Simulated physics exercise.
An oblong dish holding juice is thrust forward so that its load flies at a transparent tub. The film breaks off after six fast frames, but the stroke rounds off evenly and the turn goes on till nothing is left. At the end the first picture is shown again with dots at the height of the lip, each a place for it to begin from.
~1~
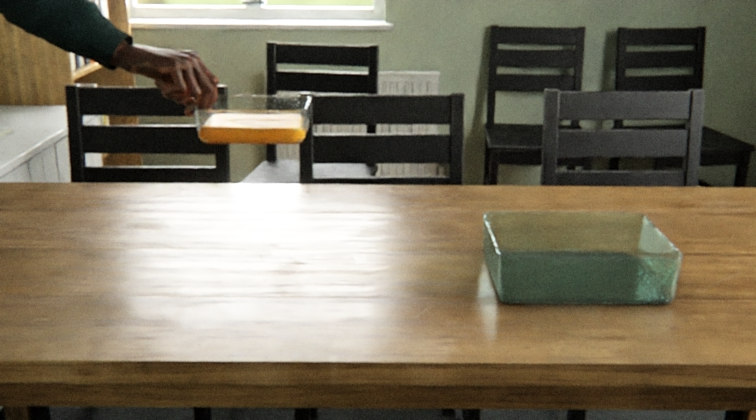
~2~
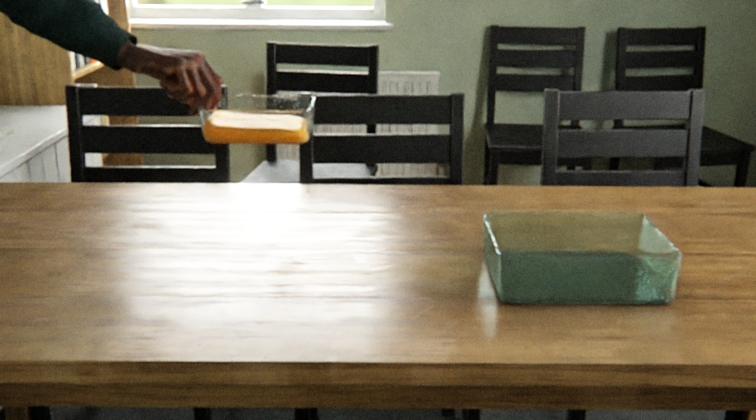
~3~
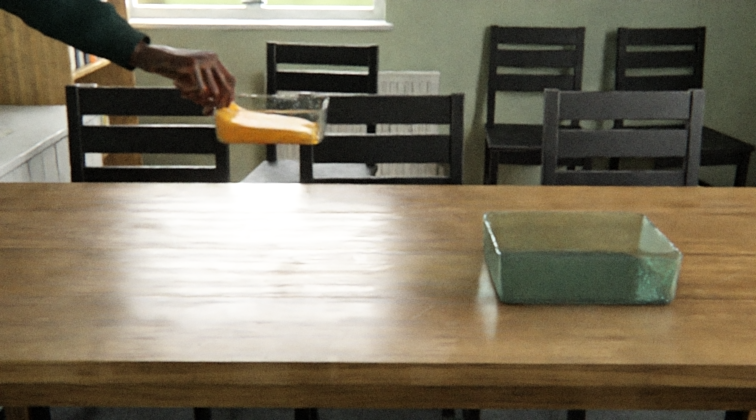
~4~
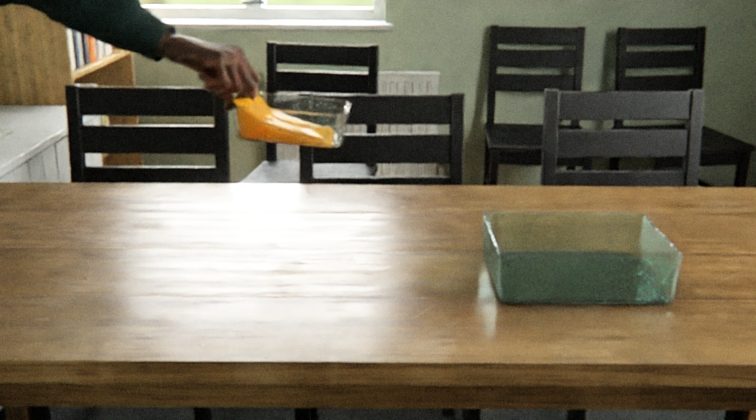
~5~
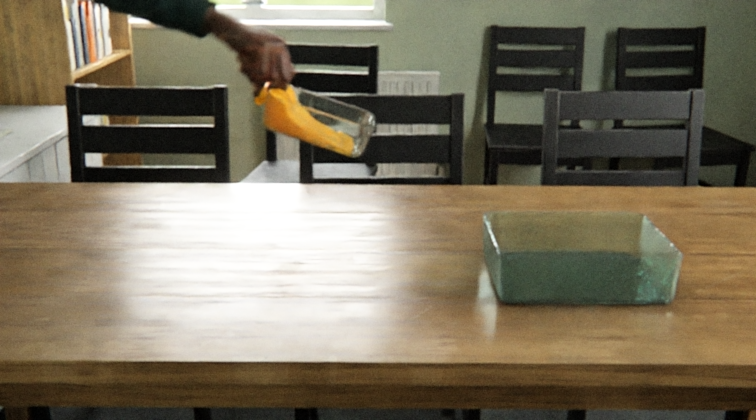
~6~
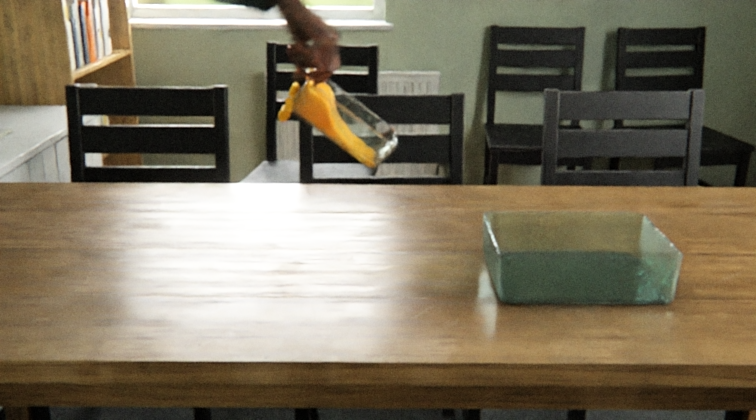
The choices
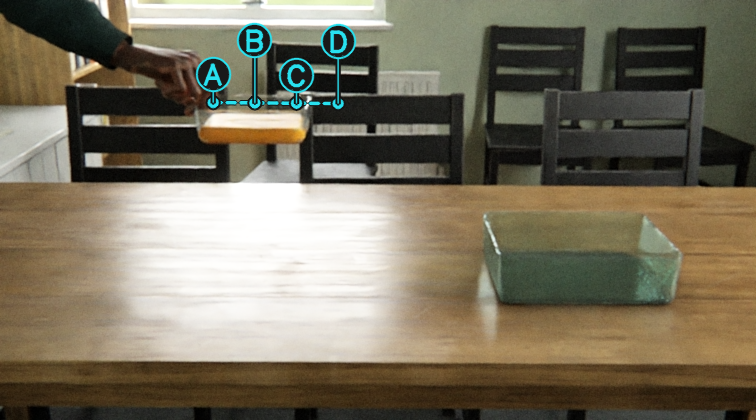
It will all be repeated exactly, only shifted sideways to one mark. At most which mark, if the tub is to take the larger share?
That is spot D.
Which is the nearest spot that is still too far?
That would be C.
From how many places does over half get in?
One.
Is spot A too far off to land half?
Yes, it does.
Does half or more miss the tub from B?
Yes, it does.
On the marked copy, A at (213, 102); B at (254, 102); C at (296, 103); D at (338, 103).
For spot A, about 1 % lands in the tub, 97 % falls short.
For spot B, about 4 % lands in the tub, 94 % falls short and 3 % goes beside or beyond.
For spot C, about 14 % lands in the tub, 80 % falls short and 6 % goes beside or beyond.
For spot D, about 71 % lands in the tub, 21 % falls short and 9 % goes beside or beyond.
